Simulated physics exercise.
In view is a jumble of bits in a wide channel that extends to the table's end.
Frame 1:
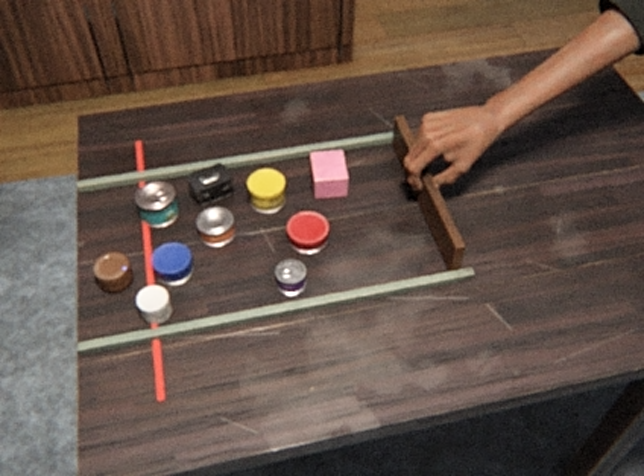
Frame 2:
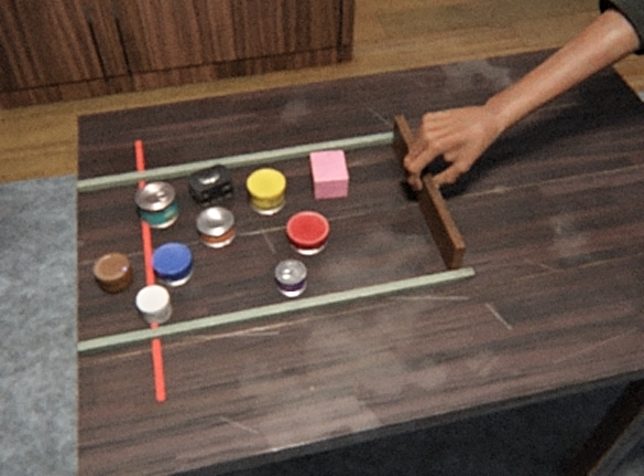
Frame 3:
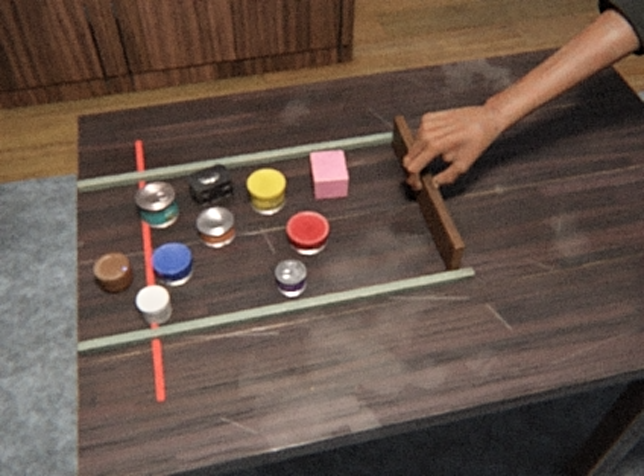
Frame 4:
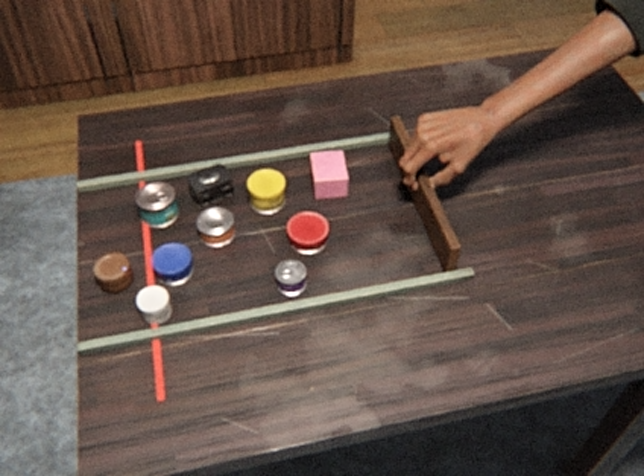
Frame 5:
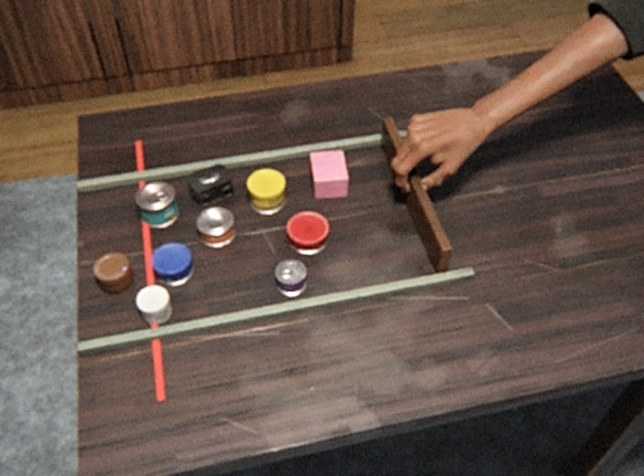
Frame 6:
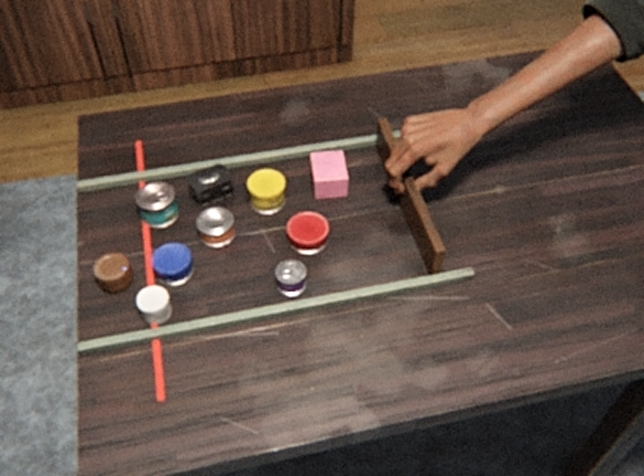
On a dark wooden table, a hand gripped an upright board at the right of some small colourful tubs and a pink block, then slid it slightly left while the items stayed still.
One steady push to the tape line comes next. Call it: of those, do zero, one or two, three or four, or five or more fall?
One or two fall.
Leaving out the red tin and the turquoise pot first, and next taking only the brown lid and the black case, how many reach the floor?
In the first try 0, in the other 1.
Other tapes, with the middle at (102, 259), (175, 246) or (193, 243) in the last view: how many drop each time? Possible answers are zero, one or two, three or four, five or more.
Taking the places one by one, it comes to 5 or more; none at all; none at all.
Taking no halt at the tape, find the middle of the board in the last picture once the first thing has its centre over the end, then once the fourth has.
(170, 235), then (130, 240).
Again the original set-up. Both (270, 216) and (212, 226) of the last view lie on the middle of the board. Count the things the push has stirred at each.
The count is 6 at the first point and 8 at the second.
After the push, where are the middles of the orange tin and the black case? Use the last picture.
In the last picture the orange tin sits around (99, 248) and the black case around (87, 195).
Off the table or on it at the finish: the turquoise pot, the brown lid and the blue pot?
Here's how it plays out: The turquoise pot ends up off, the brown lid ends up off and the blue pot stays where it is.
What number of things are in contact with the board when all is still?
That number would be 3.
A little later, none off yet; brown lid at rest near (114, 273); white tub at rest near (155, 306); turquoise pot at rest near (158, 205).
When it is over, the number that fall off is one or two; down, turquoise pot and brown lid.
